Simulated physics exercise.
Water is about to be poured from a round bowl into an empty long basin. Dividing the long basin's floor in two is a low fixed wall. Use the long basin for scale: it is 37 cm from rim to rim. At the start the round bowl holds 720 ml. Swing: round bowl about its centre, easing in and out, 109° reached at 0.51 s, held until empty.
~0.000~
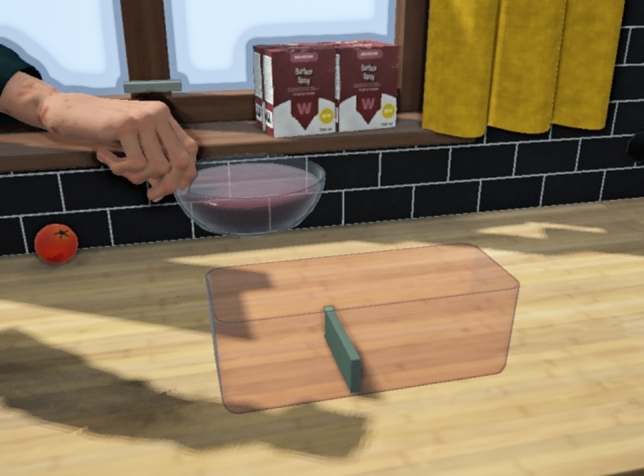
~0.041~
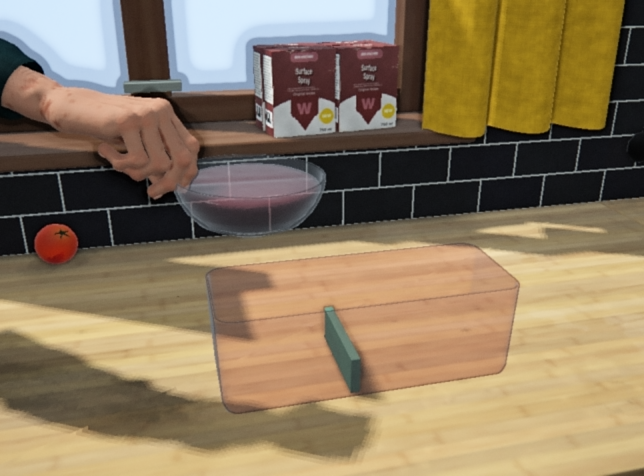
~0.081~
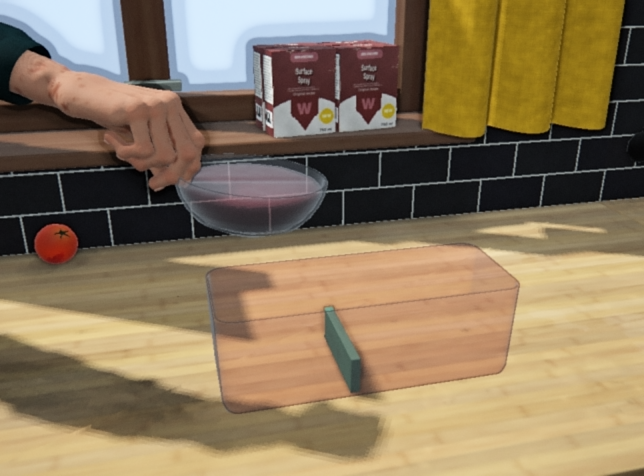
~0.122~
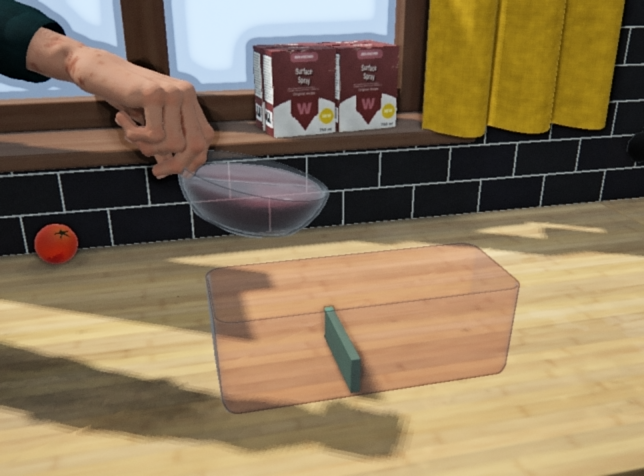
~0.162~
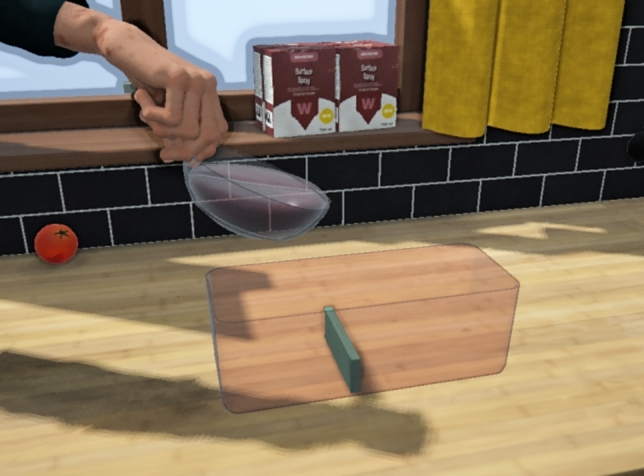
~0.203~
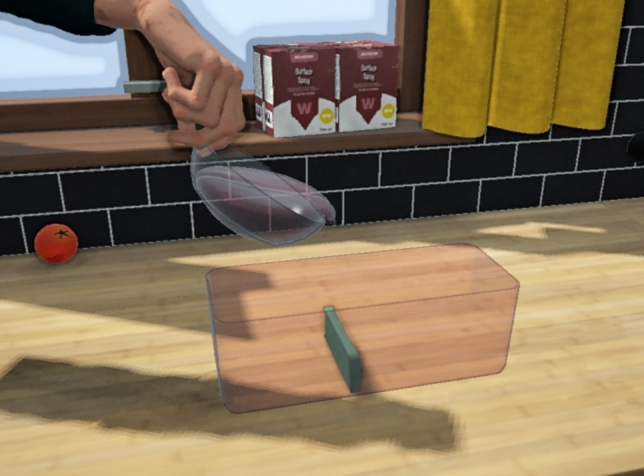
A hand held a clear round bowl of pinkish liquid above a long see-through basin on a wooden counter, then gradually tilted it down to the right, slowly at first and then more steeply.
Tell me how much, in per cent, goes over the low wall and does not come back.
I would say about 61 per cent.
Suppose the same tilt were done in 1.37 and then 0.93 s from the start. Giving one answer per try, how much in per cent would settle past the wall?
First 80, then 75 per cent.
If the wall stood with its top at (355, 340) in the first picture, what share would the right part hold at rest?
Then roughly 45 per cent would end up there.
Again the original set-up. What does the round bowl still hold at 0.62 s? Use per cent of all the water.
What remains is about 0 percent of it all.
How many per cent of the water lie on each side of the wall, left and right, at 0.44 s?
Roughly 28 sits left and 58 sits right.
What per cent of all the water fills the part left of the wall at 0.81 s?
The left part holds close to 32 per cent.
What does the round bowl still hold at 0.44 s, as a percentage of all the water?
I'd estimate some 1 % remains.
After 0.44 s the tilt is 105° and 1 per cent is still to pour, 27 is left of the wall and 59 right of it.
After 0.62 s the tilt is 109° and 0 per cent is still to pour, 31 is left of the wall and 56 right of it.
After 0.81 s the tilt is 109° and 1 per cent is still to pour, 32 is left of the wall and 60 right of it.
After 1.01 s the tilt is 109° and 0 per cent is still to pour, 35 is left of the wall and 61 right of it.
In the end 35 per cent lies left of the wall, 61 right of it and 4 outside.
